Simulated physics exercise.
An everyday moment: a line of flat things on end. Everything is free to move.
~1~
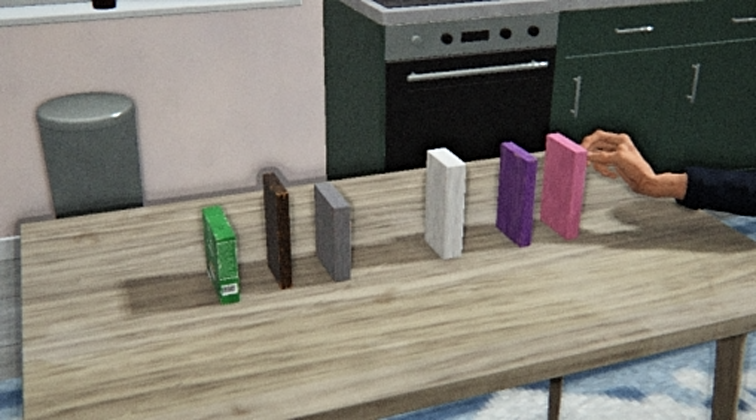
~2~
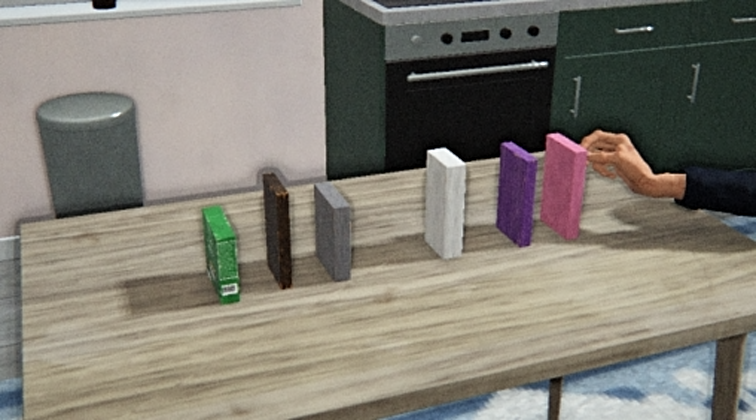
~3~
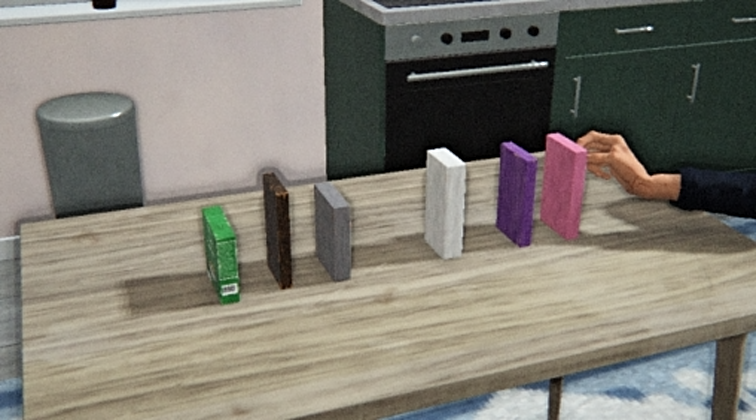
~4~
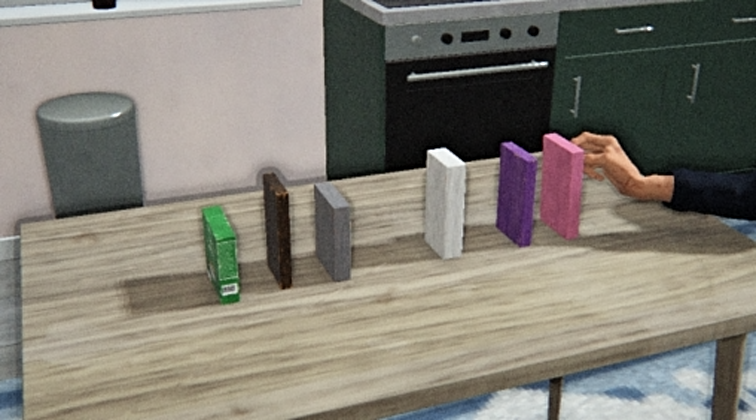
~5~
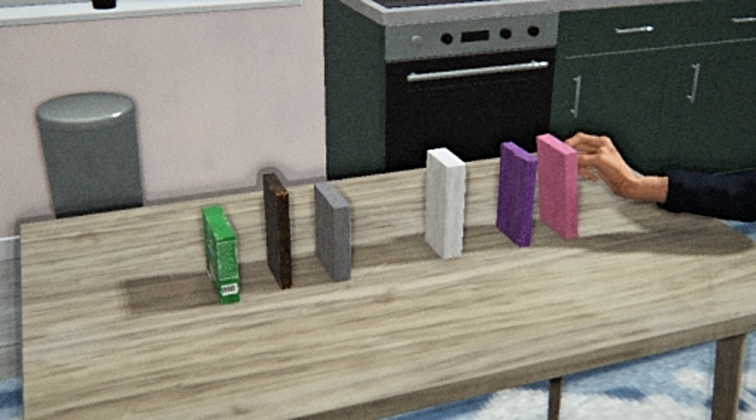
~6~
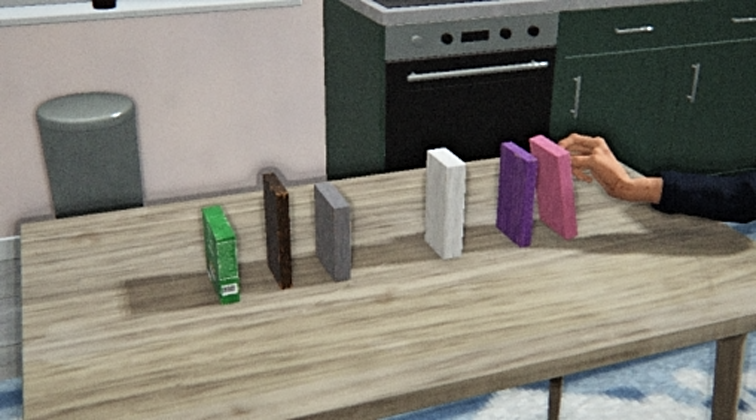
A hand at the right pushes the pink block, tilting it left toward the purple block.
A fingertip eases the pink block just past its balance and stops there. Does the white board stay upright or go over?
The white board tips over.
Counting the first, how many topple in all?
In all, 6.
Then, 0.50 s on from there, pink block 76° over; white board turned 59° from how it was put near (396, 226); purple block on its side.
Then, 0.80 s on from there, pink block 77° over; white board on its side near (378, 250); purple block on its side; grey board turned 49° from how it was put.
In the end, toppled on the table, grey board, purple block, black board and white board. At the end, from the last picture's camera, white board near (378, 250).
